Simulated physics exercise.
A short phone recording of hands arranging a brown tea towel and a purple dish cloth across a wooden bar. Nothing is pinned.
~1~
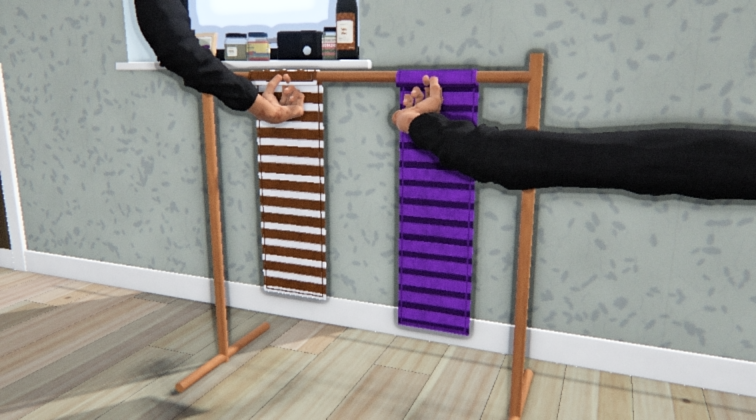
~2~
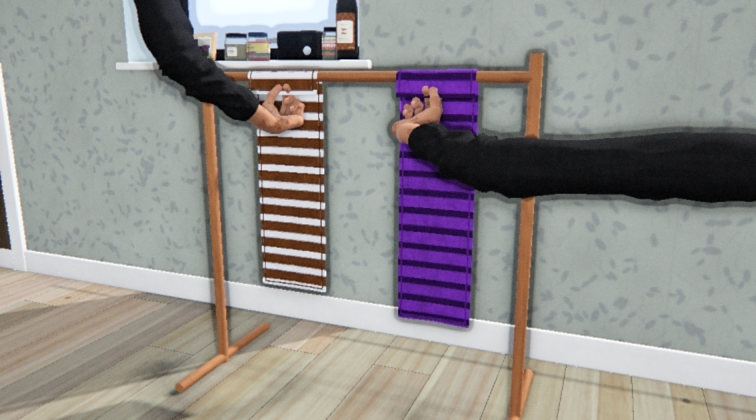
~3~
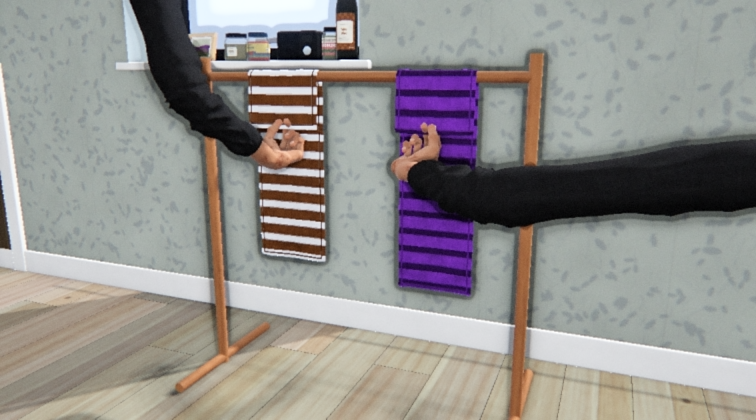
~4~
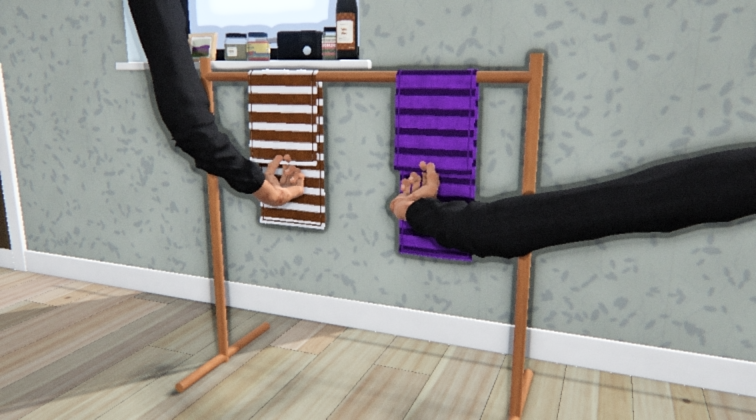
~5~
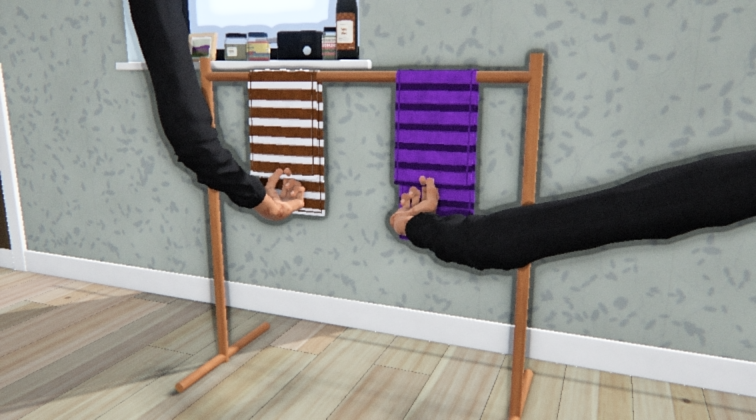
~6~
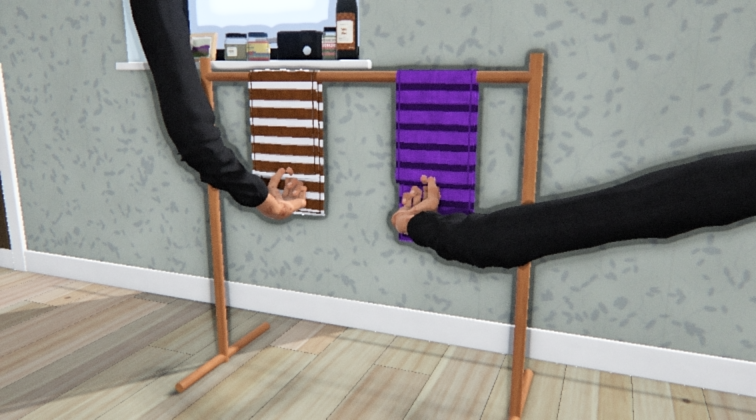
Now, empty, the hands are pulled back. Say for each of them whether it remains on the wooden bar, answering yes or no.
Brown tea towel: Yes; purple dish cloth: Yes.
Then, 0.66 s later than the last view, tea towel at rest on the rail; dish cloth at rest on the rail.
Finally, tea towel at rest on the rail; dish cloth at rest on the rail. The brown tea towel hangs there and the purple dish cloth keeps its place.
